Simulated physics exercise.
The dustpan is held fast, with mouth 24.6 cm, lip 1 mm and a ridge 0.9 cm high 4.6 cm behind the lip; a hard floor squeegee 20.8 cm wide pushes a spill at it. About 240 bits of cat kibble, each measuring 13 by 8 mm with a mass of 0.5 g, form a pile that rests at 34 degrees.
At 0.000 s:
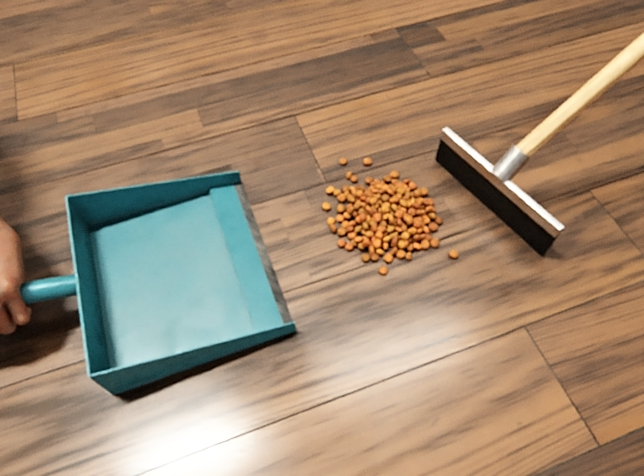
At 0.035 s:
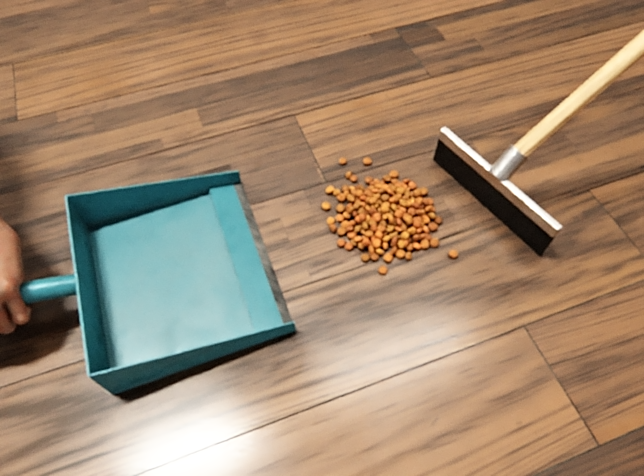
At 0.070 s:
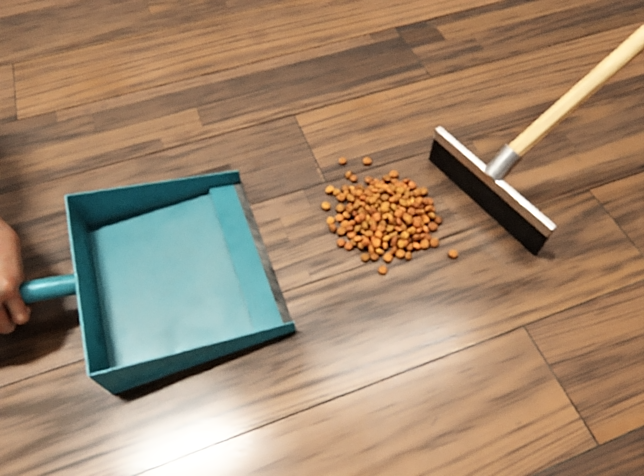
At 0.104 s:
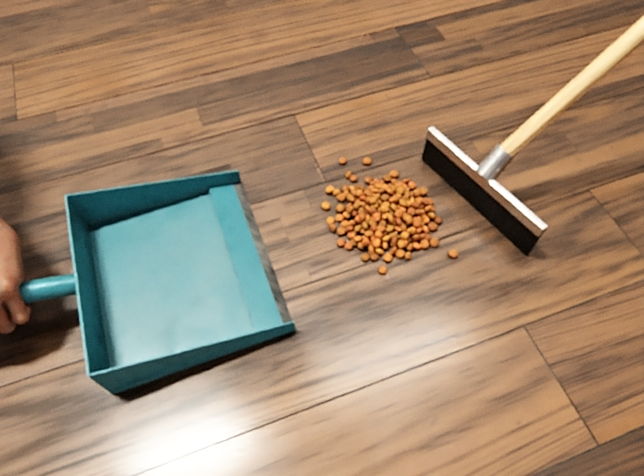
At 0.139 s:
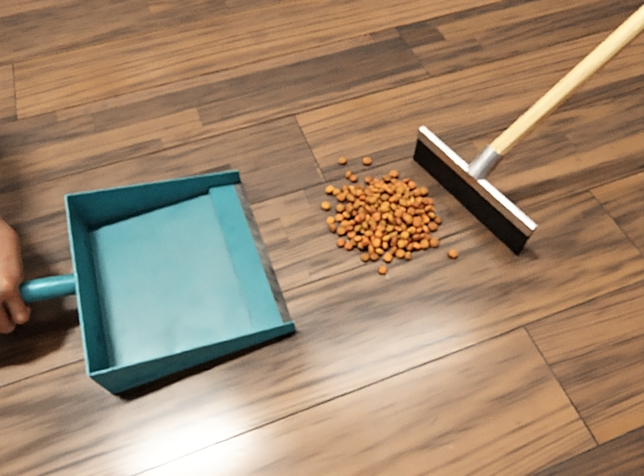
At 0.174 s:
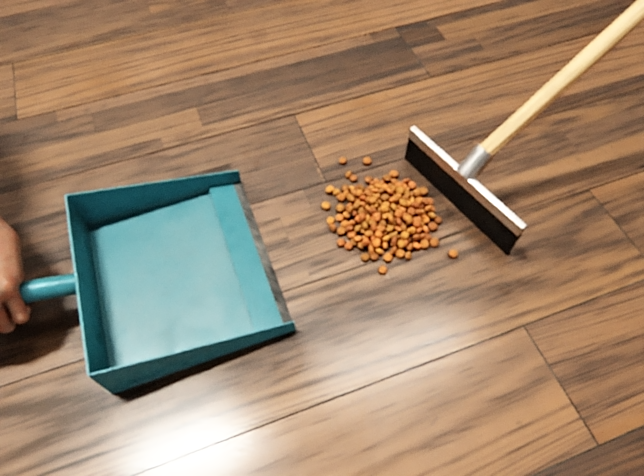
A hand held a teal dustpan still on a wooden floor while a squeegee with a pale wooden handle slid a short way left, drawing close to a small pile of orange-brown kibble that stayed undisturbed.
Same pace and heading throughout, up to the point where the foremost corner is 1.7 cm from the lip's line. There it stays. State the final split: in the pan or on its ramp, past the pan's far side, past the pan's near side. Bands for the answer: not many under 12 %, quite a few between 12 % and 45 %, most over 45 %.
In the pan or on its ramp: Not many; past the pan's far side: Not many; past the pan's near side: Not many.
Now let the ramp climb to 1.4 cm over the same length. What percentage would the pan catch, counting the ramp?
Then around 5 percent, ramp counted.
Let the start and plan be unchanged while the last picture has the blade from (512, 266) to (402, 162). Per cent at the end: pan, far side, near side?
Pan 30 % / far 0 % / near 15 %.
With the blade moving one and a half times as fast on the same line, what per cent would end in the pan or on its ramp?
Then around 10 per cent.
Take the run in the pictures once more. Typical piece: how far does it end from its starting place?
That distance is close to 14 cm.
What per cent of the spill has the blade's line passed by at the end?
My guess is close to 20 per cent.
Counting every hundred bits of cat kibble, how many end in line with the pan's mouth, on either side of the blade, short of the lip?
Roughly 90 per cent.
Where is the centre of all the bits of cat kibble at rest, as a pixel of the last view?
Close to pixel (288, 239).
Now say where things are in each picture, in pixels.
In the first picture, blade from (556, 232) to (445, 136), moved 0.0 cm, 0 of the pieces shifted so far; middle of the pieces at (386, 209); pan at (170, 280).
In the second picture, blade from (554, 232) to (443, 135), moved 0.2 cm, 0 of the pieces shifted so far; middle of the pieces at (385, 209).
In the third picture, blade from (549, 231) to (438, 135), moved 0.9 cm, 0 of the pieces shifted so far; middle of the pieces at (385, 209).
In the fourth picture, blade from (540, 231) to (431, 135), moved 2.0 cm, 0 of the pieces shifted so far; middle of the pieces at (385, 209).
In the fifth picture, blade from (530, 231) to (422, 135), moved 3.2 cm, 0 of the pieces shifted so far; middle of the pieces at (385, 208).
In the sixth picture, blade from (519, 230) to (413, 134), moved 4.5 cm, 0 of the pieces shifted so far; middle of the pieces at (385, 208); pan at (170, 279). The blade's pace is about 0.36 m/s, heading 23 degrees away from the viewer's side.
Then, at 0.50 s, middle of the blade 16 cm from the lip; 0 % over the lip, far side 0 %, near side 0 %.
After 0.73 s, middle of the blade 9 cm from the lip; 0 % over the lip, far side 0 %, near side 0 %.
Then, at 1.06 s, middle of the blade 4 cm from the lip; 5 % over the lip, far side 5 %, near side 0 %.
At rest (1.4 s), pan 5 %, far side 5 %, near side 0 %, in front of the lip or behind the blade 90 %.
